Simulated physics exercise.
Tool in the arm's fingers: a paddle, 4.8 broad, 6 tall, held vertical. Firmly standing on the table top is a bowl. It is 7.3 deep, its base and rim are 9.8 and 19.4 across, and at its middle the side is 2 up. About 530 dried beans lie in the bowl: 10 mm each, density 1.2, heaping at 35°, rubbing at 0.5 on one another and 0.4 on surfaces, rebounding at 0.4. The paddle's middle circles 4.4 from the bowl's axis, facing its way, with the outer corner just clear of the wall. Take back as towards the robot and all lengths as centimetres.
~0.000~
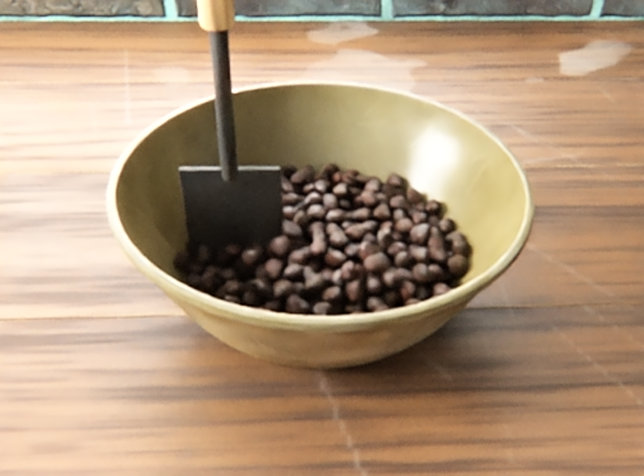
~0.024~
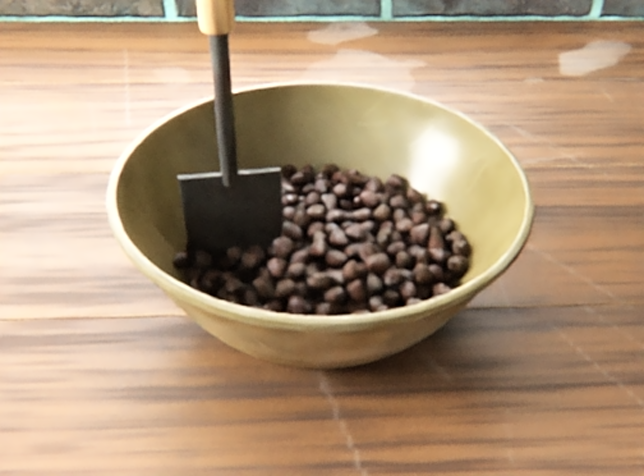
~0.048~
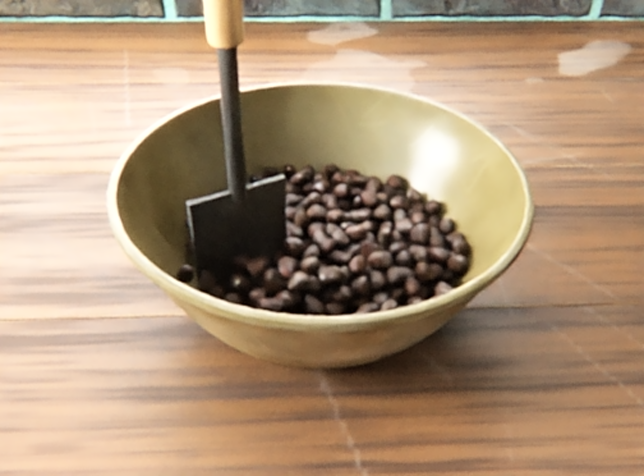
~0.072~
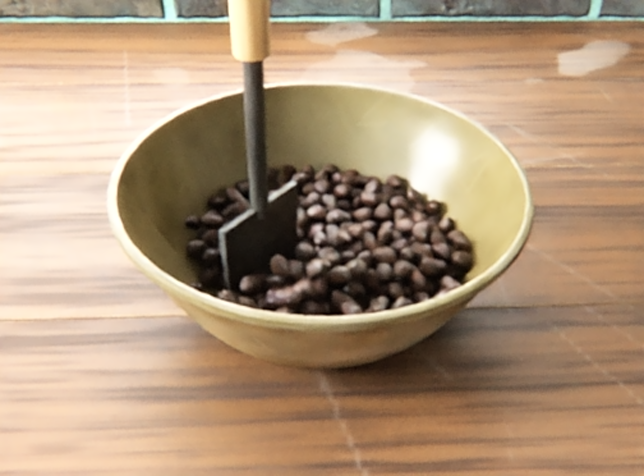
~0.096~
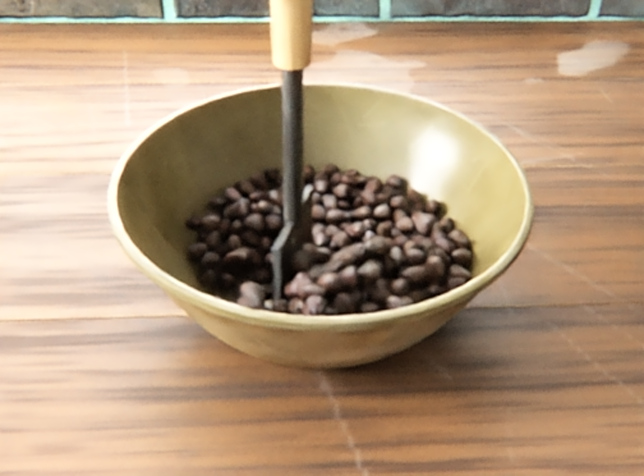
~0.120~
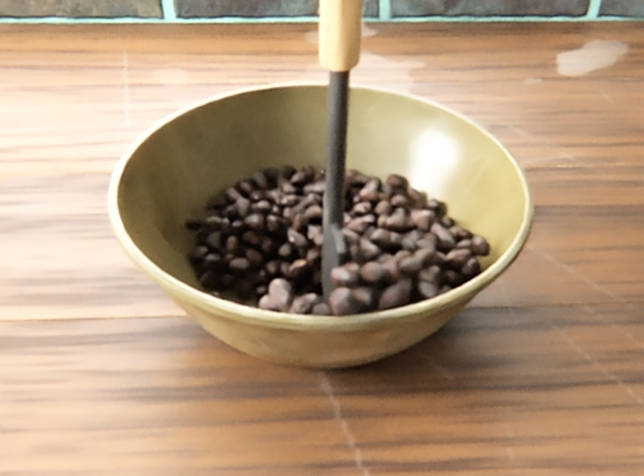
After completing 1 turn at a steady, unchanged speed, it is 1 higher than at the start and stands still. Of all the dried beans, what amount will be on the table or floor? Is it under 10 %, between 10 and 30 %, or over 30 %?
Between 10 and 30 %.
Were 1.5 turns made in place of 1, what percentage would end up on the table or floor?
Estimate: Near 25 %.
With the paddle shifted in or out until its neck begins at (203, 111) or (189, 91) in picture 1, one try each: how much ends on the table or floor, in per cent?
Near 0 per cent and near 0 per cent, in that order.
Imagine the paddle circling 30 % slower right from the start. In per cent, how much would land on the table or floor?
In that case, close to 5 in a hundred.
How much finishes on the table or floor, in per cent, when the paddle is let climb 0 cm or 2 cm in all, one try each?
Trial one: Roughly 25 %; trial two: Roughly 15 %.
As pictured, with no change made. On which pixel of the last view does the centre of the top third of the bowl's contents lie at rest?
It is centred around (258, 281).
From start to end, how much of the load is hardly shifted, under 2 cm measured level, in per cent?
15 %.
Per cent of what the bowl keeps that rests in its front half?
About 60 %.
After 0.23 s, 193° round, highest piece 12 above the table; 506 in the bowl, 20 in flight or on the tool.
After 0.33 s, 292° round, highest piece 11 above the table; 466 in the bowl, 15 on the table or floor, 45 in flight or on the tool.
After 0.58 s, 0° round, highest piece 6 above the table; 425 in the bowl, 100 on the table or floor, 1 in flight or on the tool.
After 1.28 s, 0° round, highest piece 6 above the table; 425 in the bowl, 101 on the table or floor.
At rest, 425 in the bowl, 101 on the table or floor. That is 19 % on the table or floor.
